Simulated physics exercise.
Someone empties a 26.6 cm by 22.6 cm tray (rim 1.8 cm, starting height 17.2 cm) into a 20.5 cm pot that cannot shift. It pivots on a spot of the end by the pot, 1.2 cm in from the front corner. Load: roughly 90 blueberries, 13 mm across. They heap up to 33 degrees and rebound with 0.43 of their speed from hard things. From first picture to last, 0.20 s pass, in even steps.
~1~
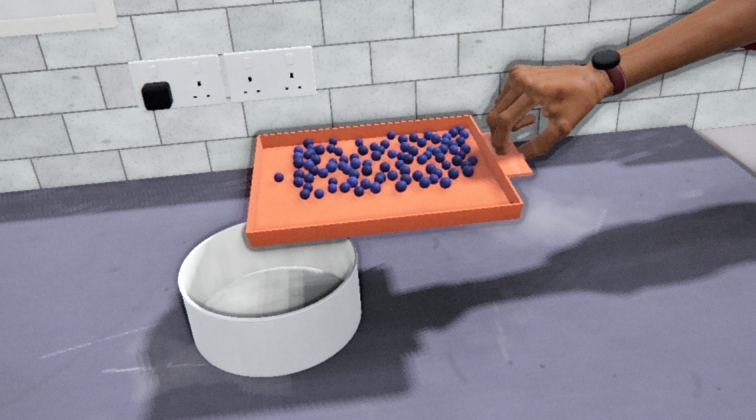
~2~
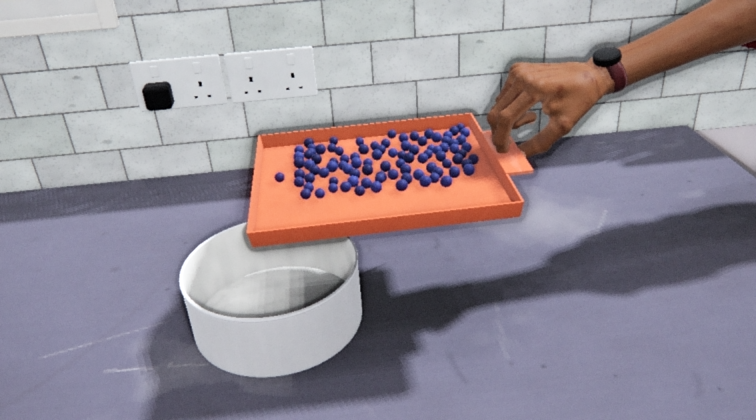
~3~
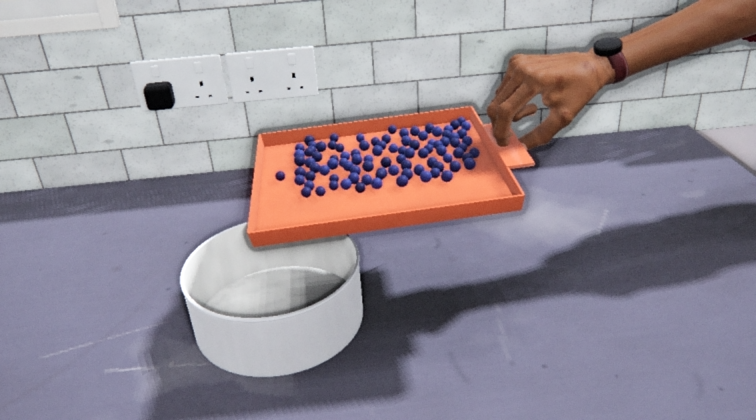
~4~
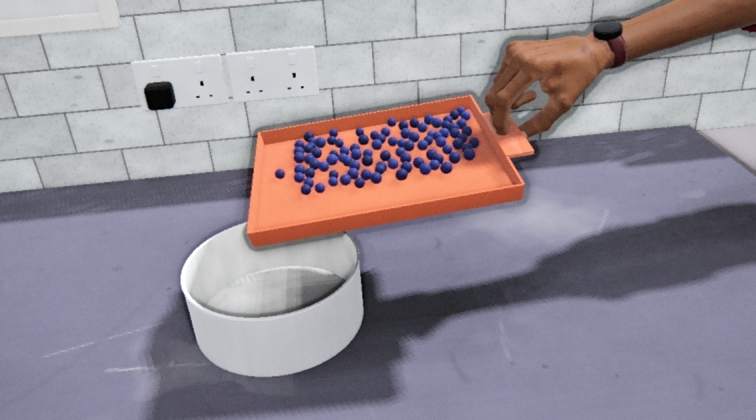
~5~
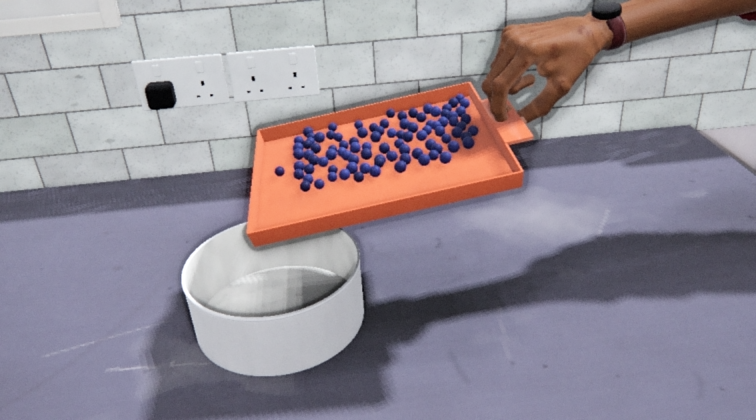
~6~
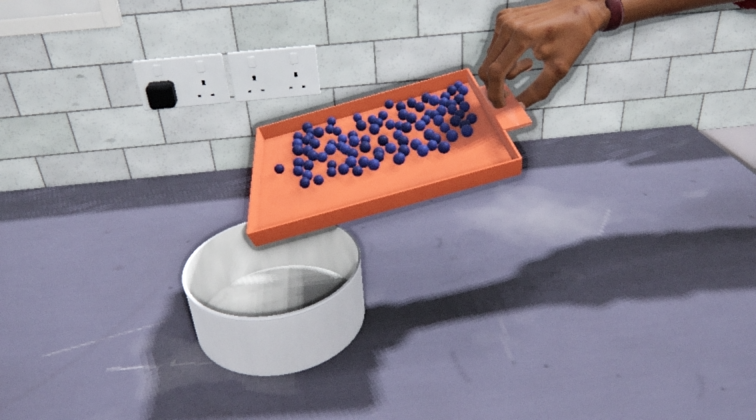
The clip opens with a hand holding an orange tray of small blue berries by its handle, nearly level above a white round pot on a grey counter. The hand gradually raises the right end, tilting the tray gently down toward the left, while the berries stay clustered on it.
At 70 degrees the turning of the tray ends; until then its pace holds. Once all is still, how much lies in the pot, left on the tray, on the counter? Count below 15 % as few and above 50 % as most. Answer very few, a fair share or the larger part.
In the pot: Very few; left on the tray: The larger part; on the counter: Very few.
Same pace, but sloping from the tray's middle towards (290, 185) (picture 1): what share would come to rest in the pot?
About 0 per cent.
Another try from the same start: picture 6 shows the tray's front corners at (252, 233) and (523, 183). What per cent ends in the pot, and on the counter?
Pot 0, counter 15.
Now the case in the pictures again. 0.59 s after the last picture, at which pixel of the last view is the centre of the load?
Near (255, 155).
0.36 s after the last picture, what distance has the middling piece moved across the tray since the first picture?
Roughly 8 cm.
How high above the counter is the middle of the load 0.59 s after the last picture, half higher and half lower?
Roughly 22 cm.
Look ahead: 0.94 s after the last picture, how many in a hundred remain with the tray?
Roughly 90 per cent.
Then, 0.36 s after the last picture, tilt 40 degrees; the tray holds 100 %, the pot 0 %.
Then, 0.59 s after the last picture, tilt 59 degrees; the tray holds 100 %, the pot 0 %.
Then, 0.94 s after the last picture, tilt 70 degrees; the tray holds 90 %, the pot 5 %.
In the end, pot 5 %, tray 90 %, counter 5 %.
